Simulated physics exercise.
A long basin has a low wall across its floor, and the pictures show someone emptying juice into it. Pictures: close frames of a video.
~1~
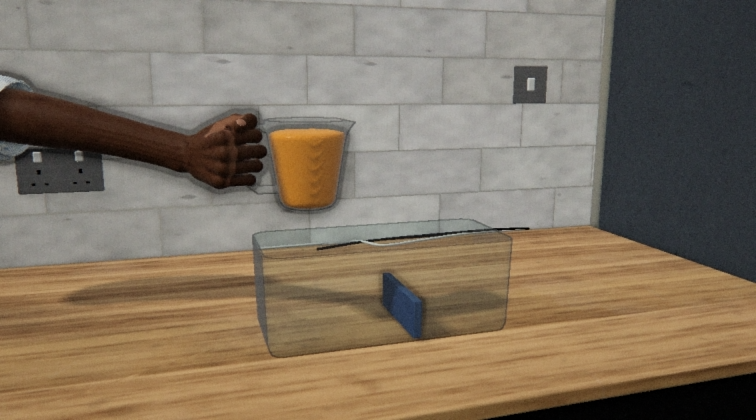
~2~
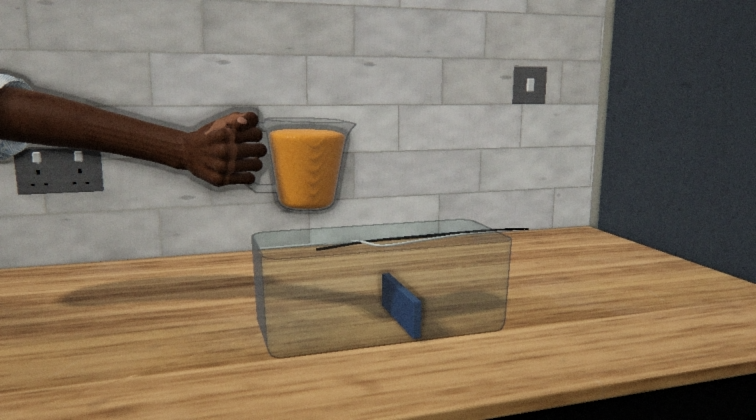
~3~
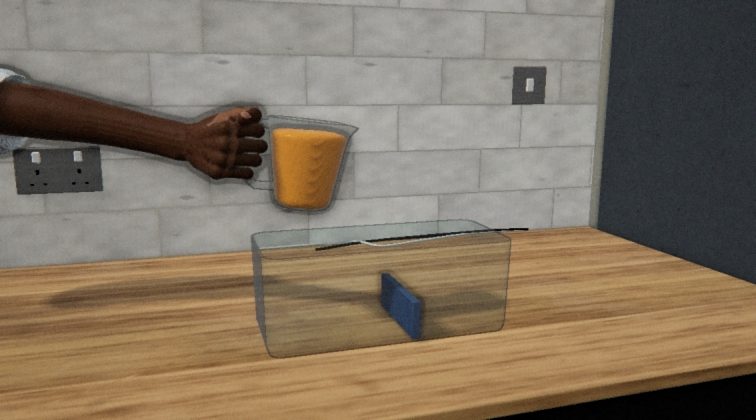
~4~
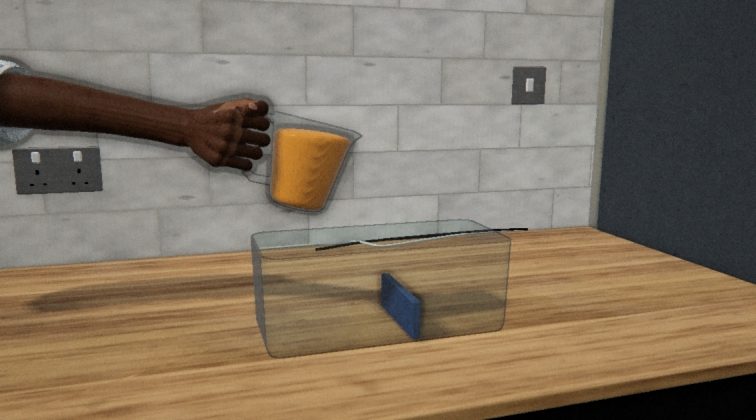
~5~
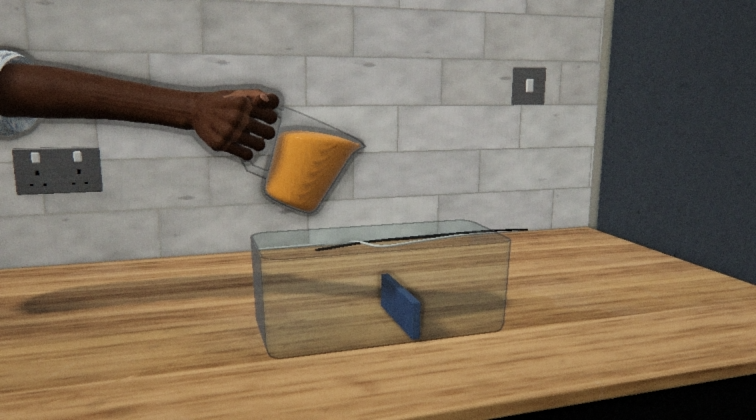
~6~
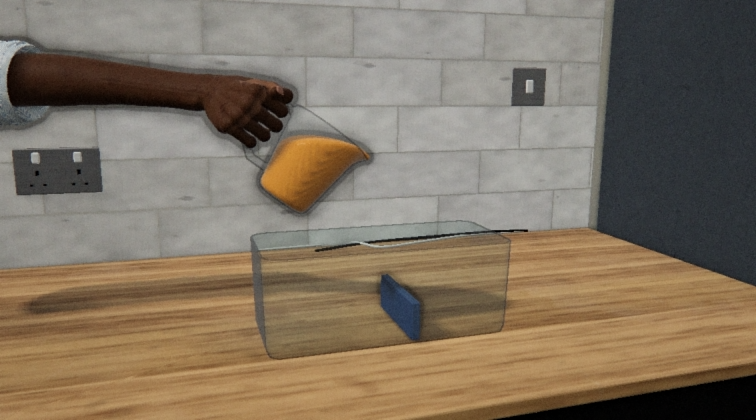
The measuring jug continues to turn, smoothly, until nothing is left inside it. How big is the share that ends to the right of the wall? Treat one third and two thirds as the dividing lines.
Lower than a third.
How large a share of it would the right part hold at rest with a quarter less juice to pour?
About 5 parts in a hundred, give or take.
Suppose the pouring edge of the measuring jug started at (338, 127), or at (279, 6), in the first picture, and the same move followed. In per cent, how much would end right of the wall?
Near 5 in a hundred first, near 10 in a hundred second.
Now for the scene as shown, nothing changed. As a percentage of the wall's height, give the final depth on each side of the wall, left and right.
It settles around 30 on the left side and around 10 on the right side.
A moment on, the measuring jug is tipped right over and 39 per cent is still to pour, 23 is left of the wall and 18 right of it.
Next, the measuring jug is tipped right over and 3 per cent is still to pour, 71 is left of the wall and 21 right of it.
Then the measuring jug is tipped right over and 0 per cent is still to pour, 77 is left of the wall and 21 right of it.
Later the measuring jug is tipped right over and 0 per cent is still to pour, 77 is left of the wall and 22 right of it.
In the end 77 per cent lies left of the wall, 22 right of it and 1 outside.
